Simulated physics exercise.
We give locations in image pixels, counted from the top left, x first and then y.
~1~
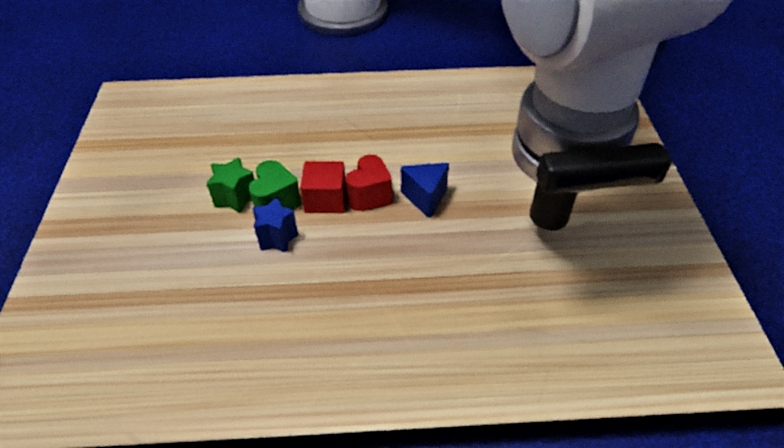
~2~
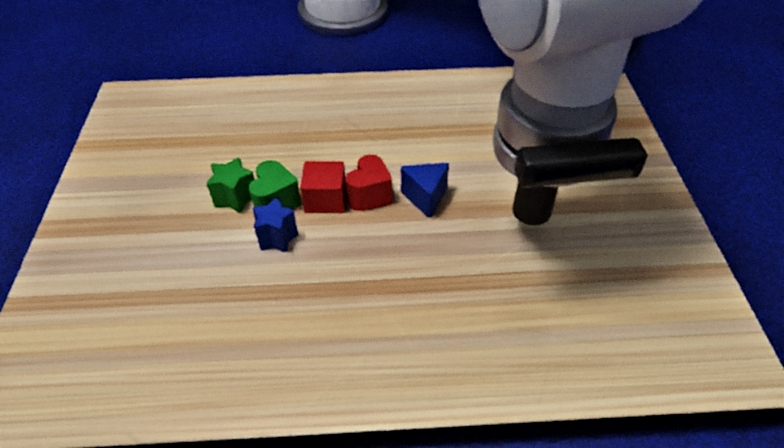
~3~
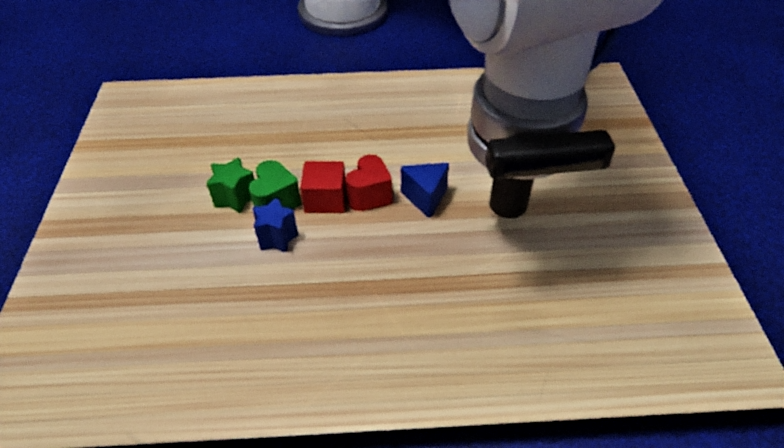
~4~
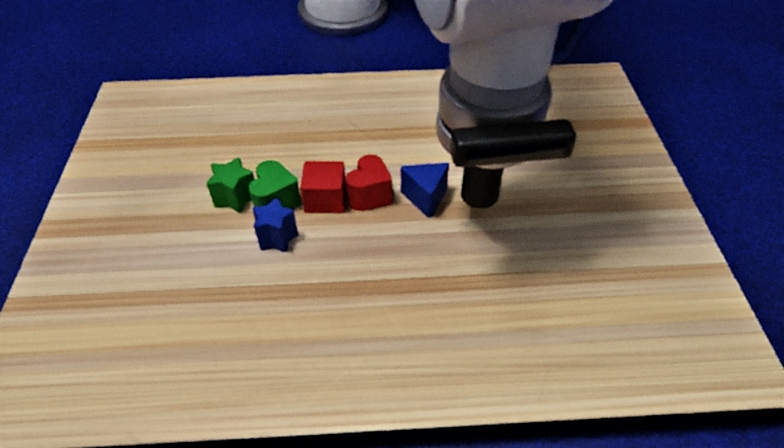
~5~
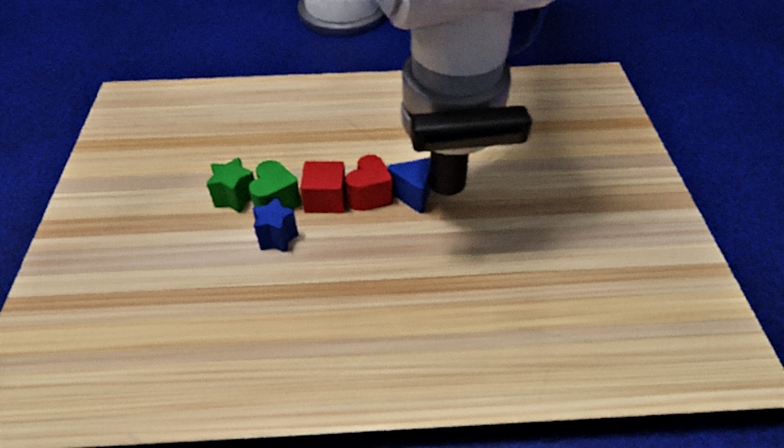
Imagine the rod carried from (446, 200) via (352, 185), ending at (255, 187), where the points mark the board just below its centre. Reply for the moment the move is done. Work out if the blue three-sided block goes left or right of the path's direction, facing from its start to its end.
Pushed right.
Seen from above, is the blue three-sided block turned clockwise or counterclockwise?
From overhead, clockwise.
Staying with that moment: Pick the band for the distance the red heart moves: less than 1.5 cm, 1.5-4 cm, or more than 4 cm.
The best fit is over 4 cm.
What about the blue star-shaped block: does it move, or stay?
Displaced.
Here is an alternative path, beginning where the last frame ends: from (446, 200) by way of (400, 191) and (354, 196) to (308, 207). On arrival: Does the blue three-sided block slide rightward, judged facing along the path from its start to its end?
Yes, that is what happens.
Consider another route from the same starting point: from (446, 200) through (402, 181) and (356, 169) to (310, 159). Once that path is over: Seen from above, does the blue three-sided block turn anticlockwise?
Final answer: No.
What follows on the original path. One third of the way, rod (382, 170); green heart (261, 180), turned 25° clockwise; red square block (304, 178), turned 25° anticlockwise; red heart (337, 157), turned 70° anticlockwise; blue three-sided block (371, 140), turned 35° clockwise.
Two thirds of the way, rod (316, 168); green heart (233, 193), turned 50° clockwise; red square block (282, 183), turned 70° anticlockwise; red heart (290, 145), turned 35° anticlockwise; blue three-sided block (363, 137), turned 65° clockwise.
At the end, rod (251, 170); green heart (228, 196), turned 55° clockwise; blue star-shaped block (268, 222); red square block (273, 190), turned 90° anticlockwise; red heart (267, 138), turned 15° clockwise; blue three-sided block (363, 137), turned 65° clockwise.
